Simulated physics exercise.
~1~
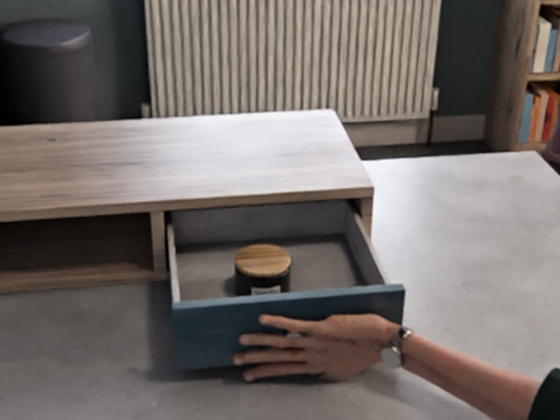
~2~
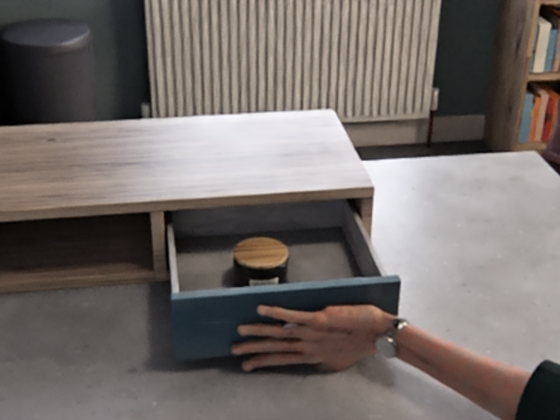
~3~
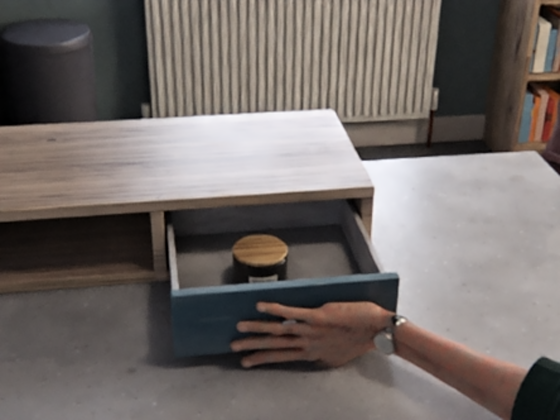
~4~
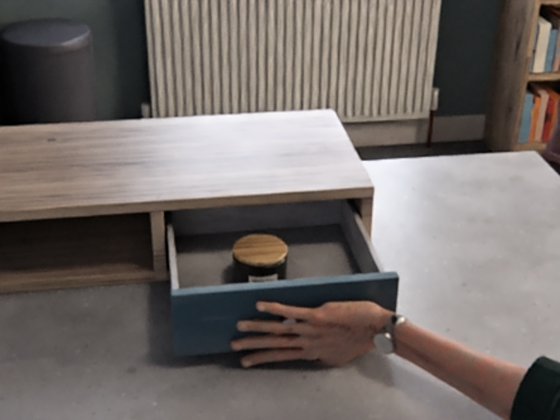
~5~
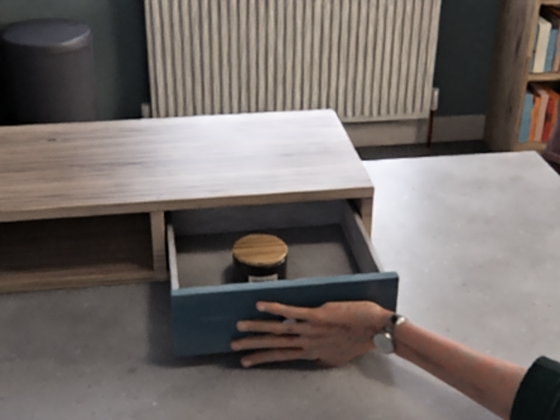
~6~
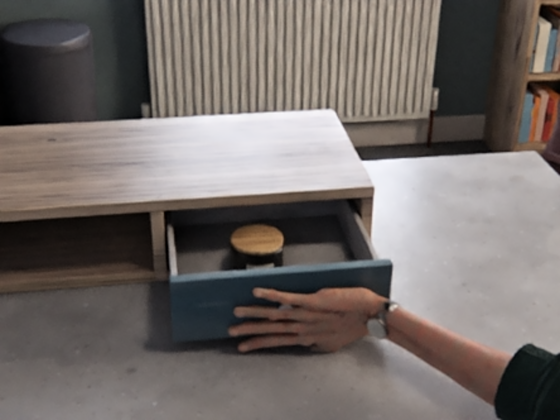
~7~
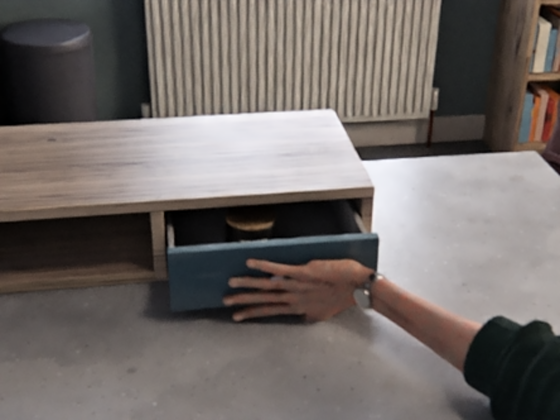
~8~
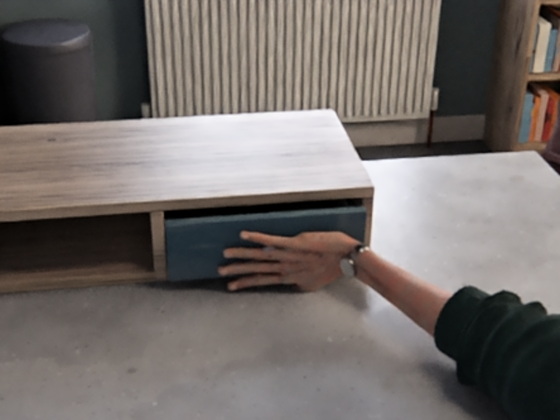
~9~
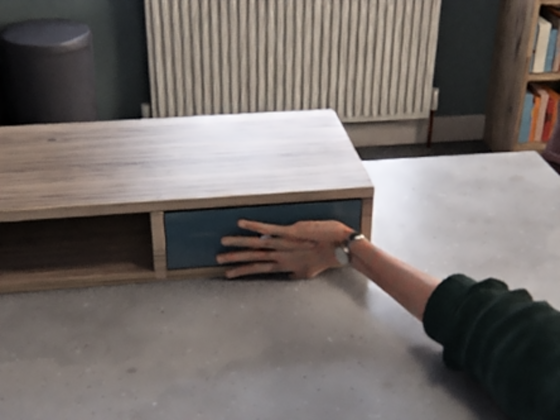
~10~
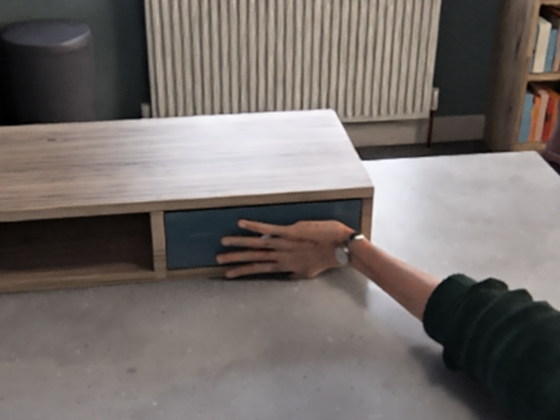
On a grey surface in a room with a radiator, a hand rested against the blue front of an open drawer holding a dark jar with a wooden lid, paused, then pushed it into the wooden unit until it shut flush, hiding the jar.
